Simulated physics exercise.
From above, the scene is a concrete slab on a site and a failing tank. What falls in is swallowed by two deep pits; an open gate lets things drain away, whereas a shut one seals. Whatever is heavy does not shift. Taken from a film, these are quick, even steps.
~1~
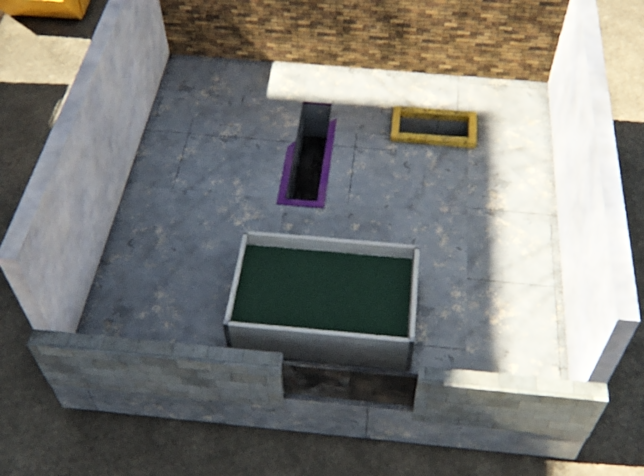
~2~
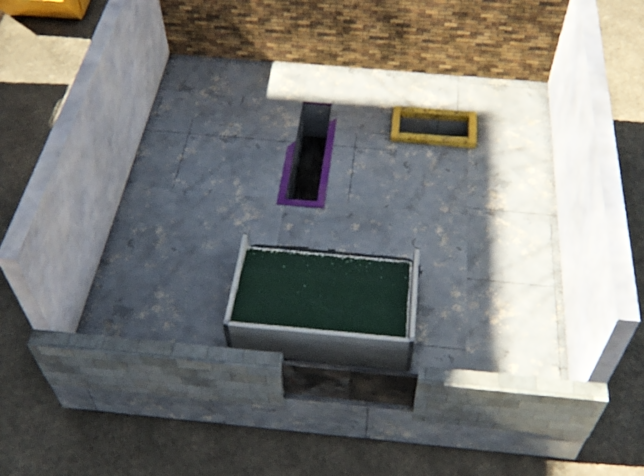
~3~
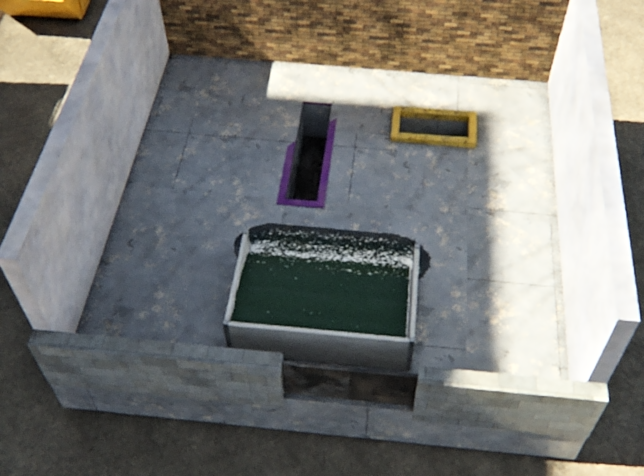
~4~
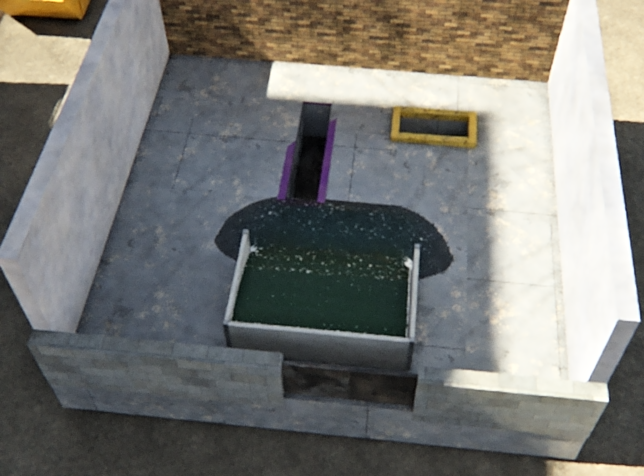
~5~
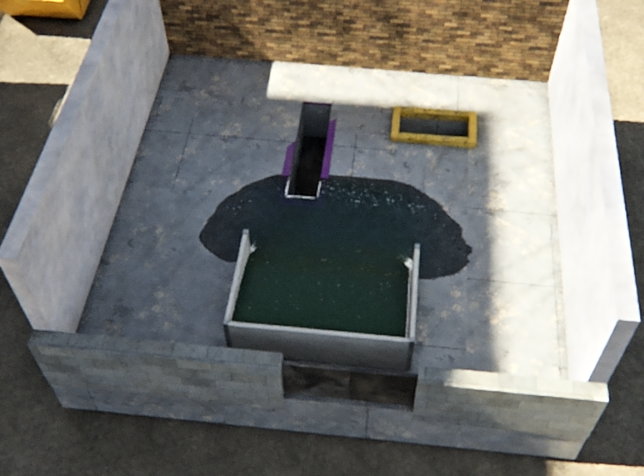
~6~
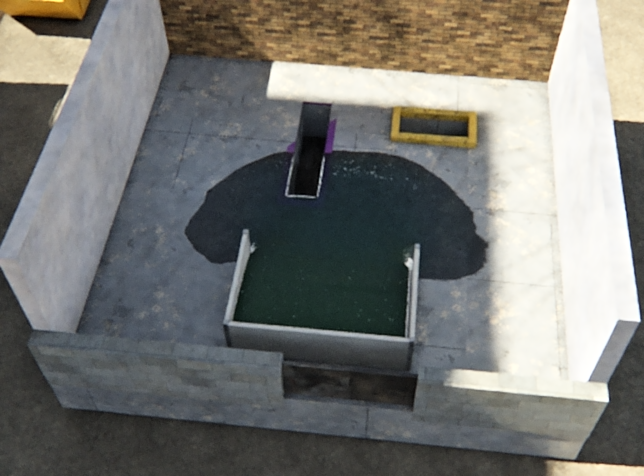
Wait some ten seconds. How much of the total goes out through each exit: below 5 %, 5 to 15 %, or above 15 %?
My prediction: Gate: Short of five per cent, yellow pit: Inside five to fifteen per cent, purple pit: Beyond fifteen per cent.
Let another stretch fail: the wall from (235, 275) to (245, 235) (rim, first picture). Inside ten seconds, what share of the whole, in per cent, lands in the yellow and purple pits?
Yellow about 0 %, purple about 12 %.
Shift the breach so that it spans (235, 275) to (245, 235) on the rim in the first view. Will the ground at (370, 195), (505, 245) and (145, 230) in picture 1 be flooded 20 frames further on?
Well, the first is missed by the spill, the next missed by the spill, the last hit by the spill.
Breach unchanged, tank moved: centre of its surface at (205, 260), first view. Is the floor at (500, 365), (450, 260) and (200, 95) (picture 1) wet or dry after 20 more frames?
In order: Unflooded, then unflooded, then inundated.
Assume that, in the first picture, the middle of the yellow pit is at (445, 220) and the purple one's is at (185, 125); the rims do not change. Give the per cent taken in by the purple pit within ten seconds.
The purple pit receives 25 per cent.
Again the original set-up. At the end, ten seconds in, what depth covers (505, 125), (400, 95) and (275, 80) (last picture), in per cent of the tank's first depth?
Roughly 6 per cent, 4 per cent and 4 per cent.
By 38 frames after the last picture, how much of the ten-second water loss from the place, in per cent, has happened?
Near 80 in a hundred.
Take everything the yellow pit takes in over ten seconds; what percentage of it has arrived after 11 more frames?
Some 70 per cent.
A moment on, water covers 40 % of the floor; the gate 0 %, the yellow pit 1 %, the purple pit 8 %.
Next, water covers 55 % of the floor; the gate 0 %, the yellow pit 5 %, the purple pit 15 %.
Then, water covers 60 % of the floor; the gate 0 %, the yellow pit 7 %, the purple pit 20 %.
Later, water covers 70 % of the floor; the gate 0 %, the yellow pit 7 %, the purple pit 25 %.
In the end, water covers 85 % of the floor; the gate 0 %, the yellow pit 7 %, the purple pit 33 %.
